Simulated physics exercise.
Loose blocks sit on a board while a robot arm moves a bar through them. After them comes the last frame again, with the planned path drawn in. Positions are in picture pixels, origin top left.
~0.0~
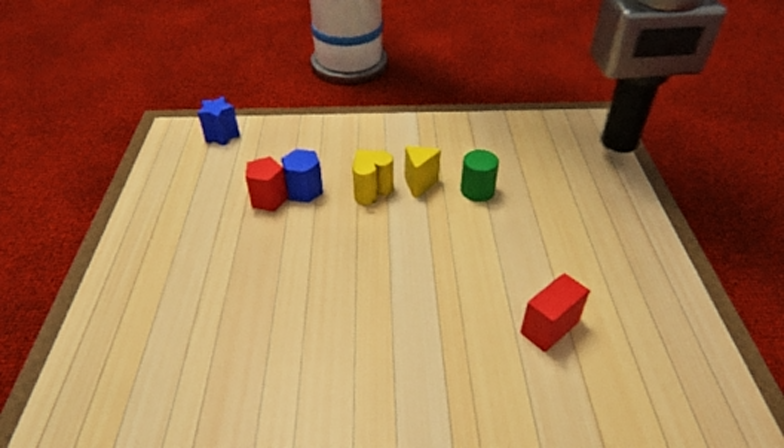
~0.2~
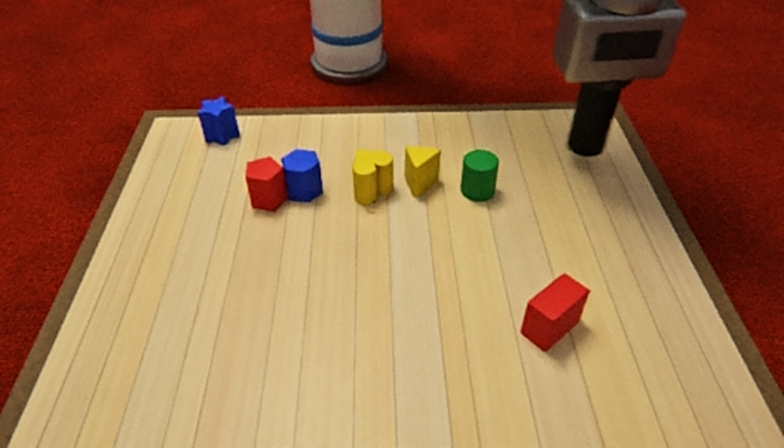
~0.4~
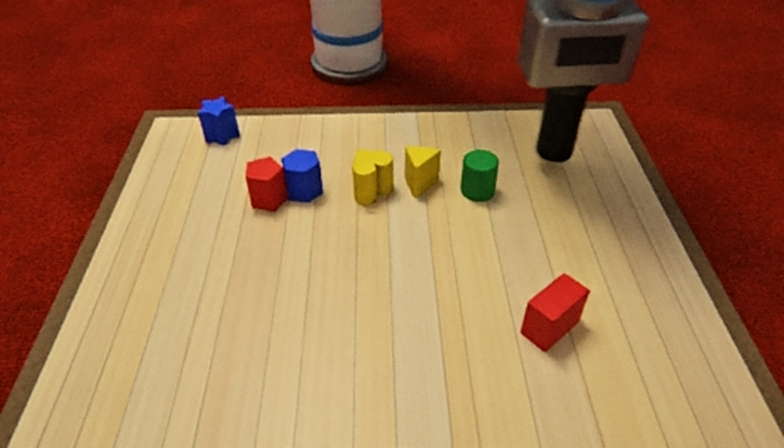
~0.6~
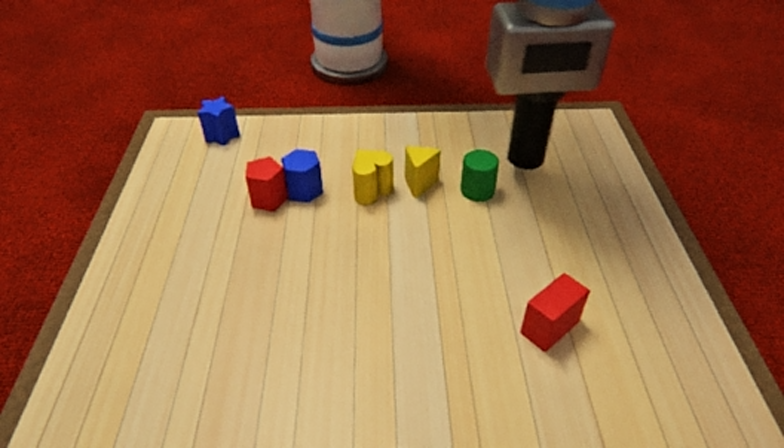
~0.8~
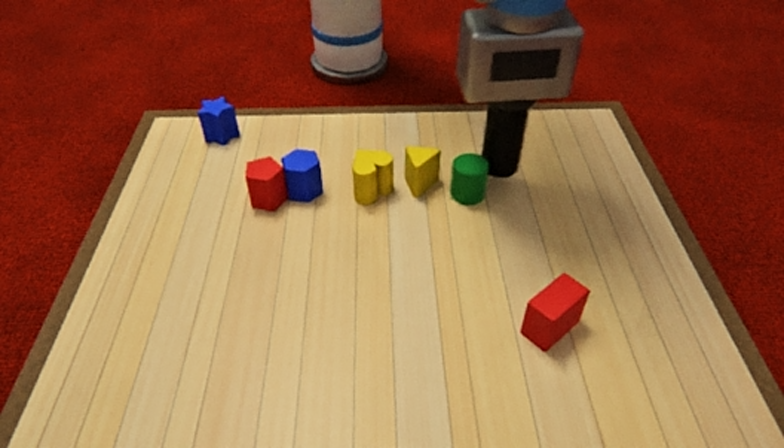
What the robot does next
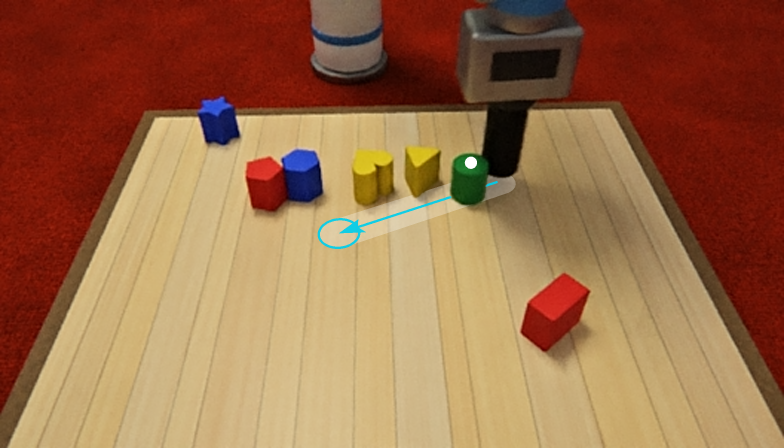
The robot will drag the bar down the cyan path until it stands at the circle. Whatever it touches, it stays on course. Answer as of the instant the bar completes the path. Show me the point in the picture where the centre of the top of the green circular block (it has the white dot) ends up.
Expect it around (335, 231).
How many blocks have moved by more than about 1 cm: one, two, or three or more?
That makes 1 block.
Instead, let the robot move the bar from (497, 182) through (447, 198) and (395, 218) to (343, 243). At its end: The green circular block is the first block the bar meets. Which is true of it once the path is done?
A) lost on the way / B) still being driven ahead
Answer: B.
The drawn path runs from (497, 182) directly to (339, 233); the dot is on the green circular block.
On the path given first. One third of the way, bar at (448, 182); green circular block at (420, 182).
Two thirds of the way, bar at (395, 199); yellow three-sided block at (416, 155), turned 25° clockwise; green circular block at (371, 206).
At the end, bar at (338, 217); yellow heart-shaped block not moved; yellow three-sided block at (416, 155), turned 25° clockwise; green circular block at (335, 231).
